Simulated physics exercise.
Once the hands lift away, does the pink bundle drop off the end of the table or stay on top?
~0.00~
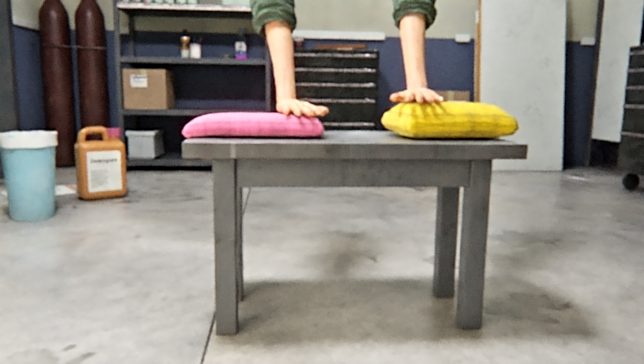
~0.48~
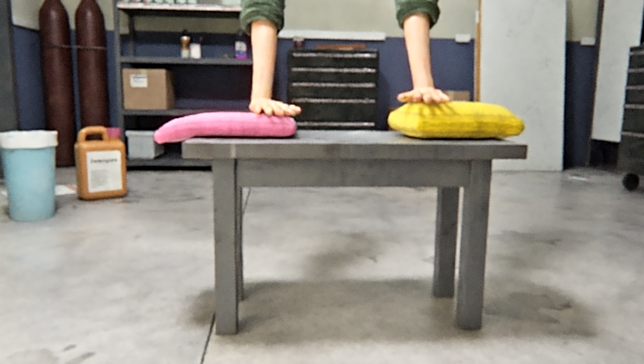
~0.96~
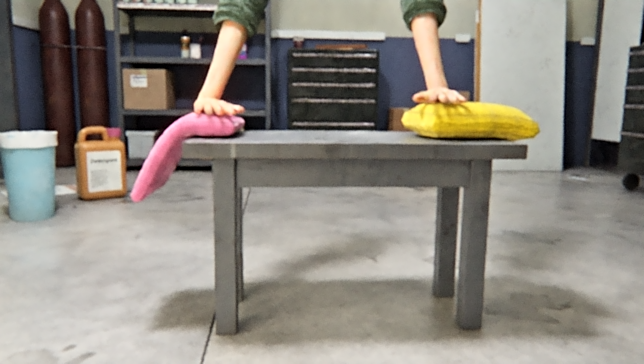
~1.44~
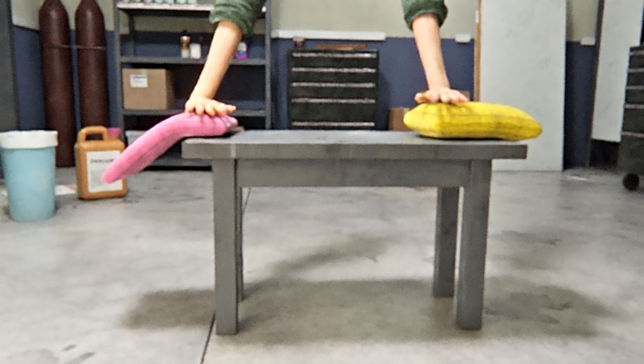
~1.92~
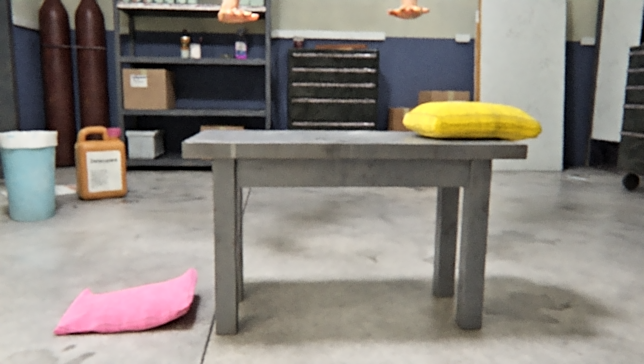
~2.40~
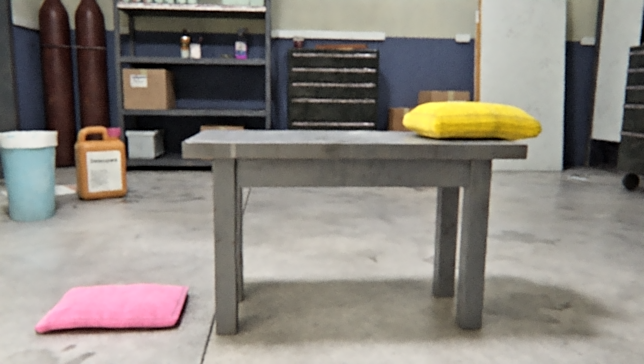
The pink bundle slumps off the left end and lands on the floor, while the yellow bag remains on the table.
A pink bundle pushed left falls to the floor; a yellow bag pushed right stays up.
